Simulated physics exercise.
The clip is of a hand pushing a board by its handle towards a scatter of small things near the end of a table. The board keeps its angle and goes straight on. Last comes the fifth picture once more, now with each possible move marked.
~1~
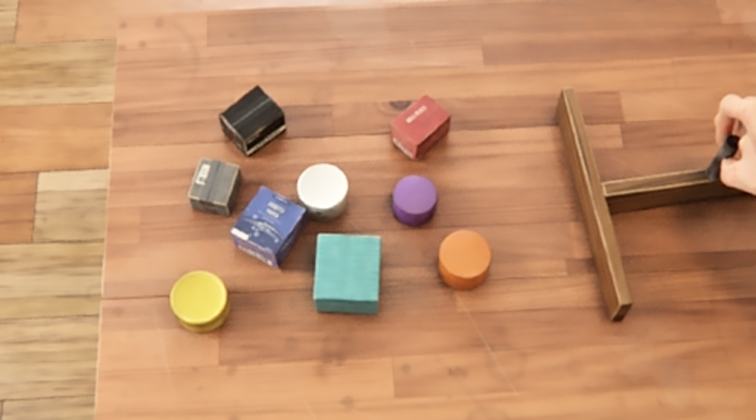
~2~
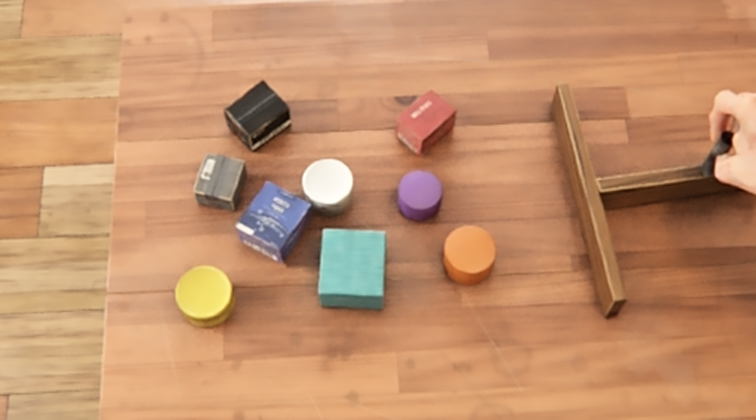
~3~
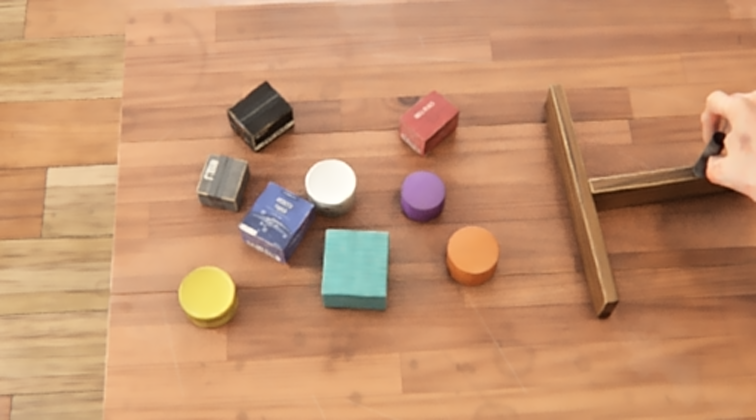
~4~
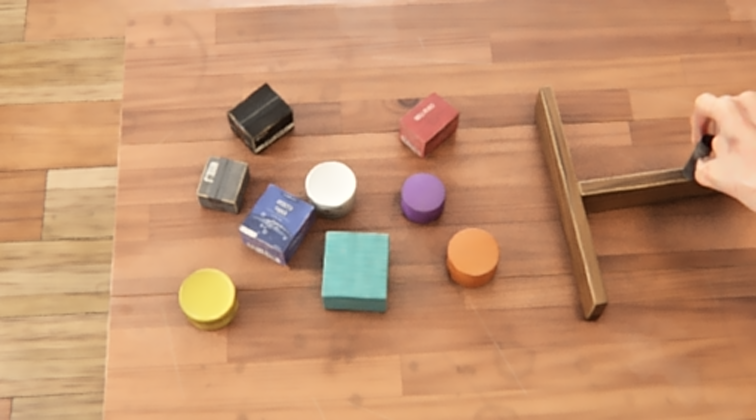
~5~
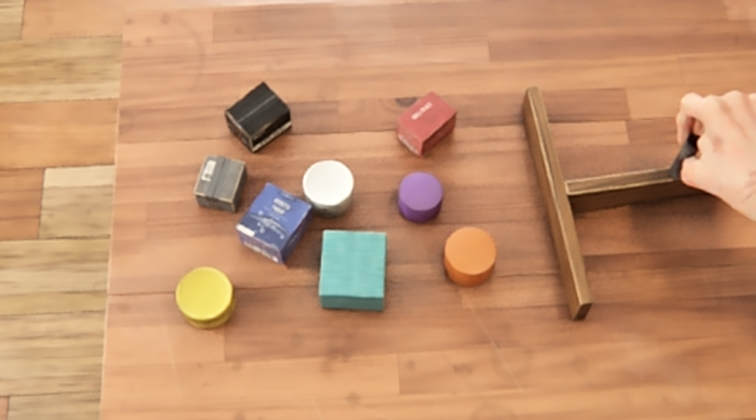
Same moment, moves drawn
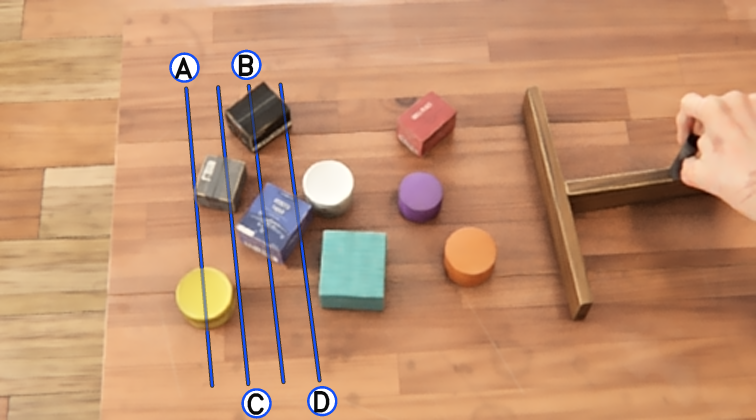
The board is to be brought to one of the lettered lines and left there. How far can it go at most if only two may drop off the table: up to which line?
No third one falls up to A.
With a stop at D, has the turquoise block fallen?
No.
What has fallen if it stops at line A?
The yellow tub goes over.
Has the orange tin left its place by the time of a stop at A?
Yes.
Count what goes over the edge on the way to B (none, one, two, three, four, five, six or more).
In all, none.
On the marked copy, A at (198, 228); B at (265, 225); C at (232, 226); D at (299, 223).
With A. Early on, board (430, 195); turquoise block (348, 271); red box (375, 131).
Further on, board (300, 201); yellow tub (164, 315); black box (212, 117).
At the end, board (198, 206); yellow tub over the edge; grey box (124, 186); one fallen.
As for the rest, B is within the limit but short; C is within the limit but short; D is within the limit but short.
